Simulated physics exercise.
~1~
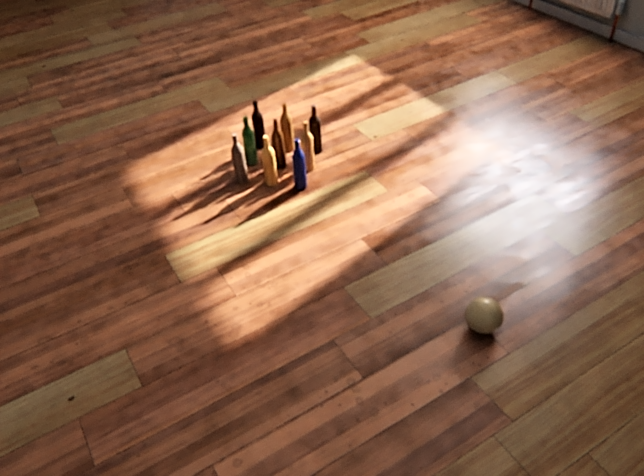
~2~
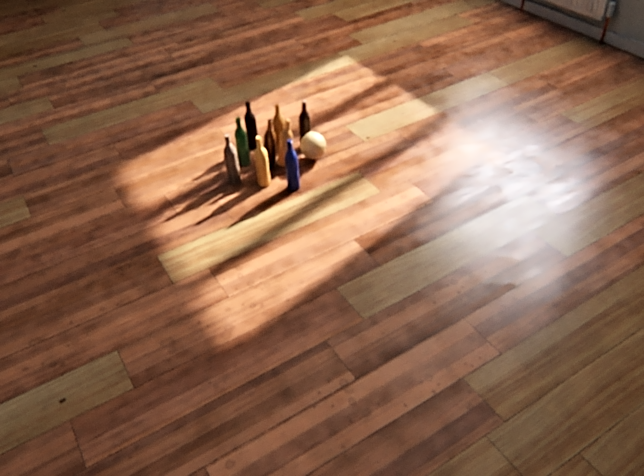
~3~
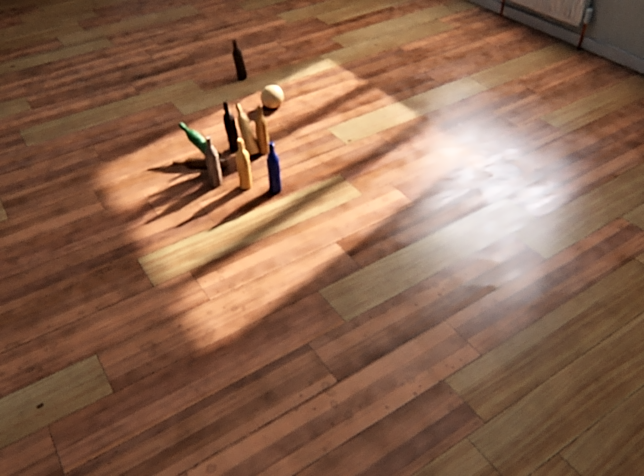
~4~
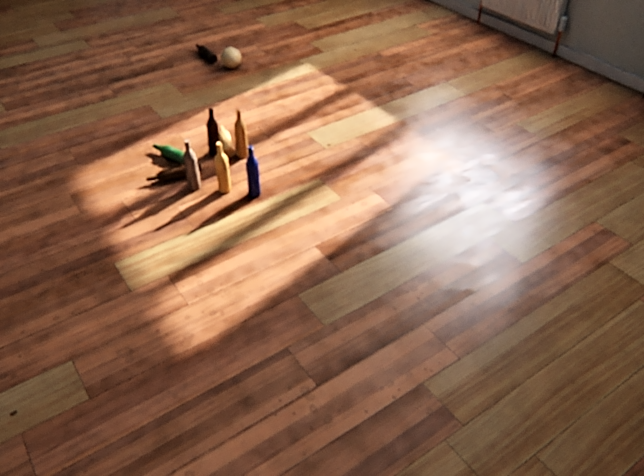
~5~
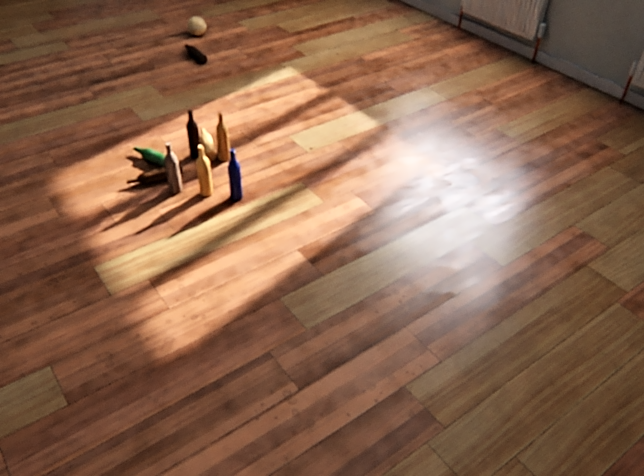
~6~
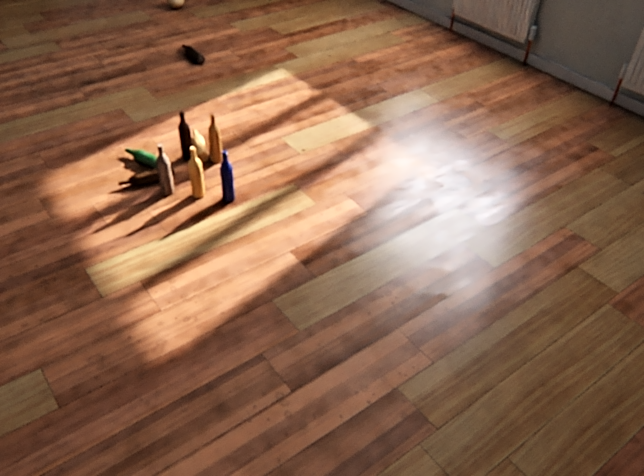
In the video, a pale ball rolls across a sunlit wooden floor into a cluster of upright, bottle-shaped skittles, knocking several over, including the green one, and sending a dark one sliding away. The ball rolls on toward the top edge while the blue skittle and others stay standing.
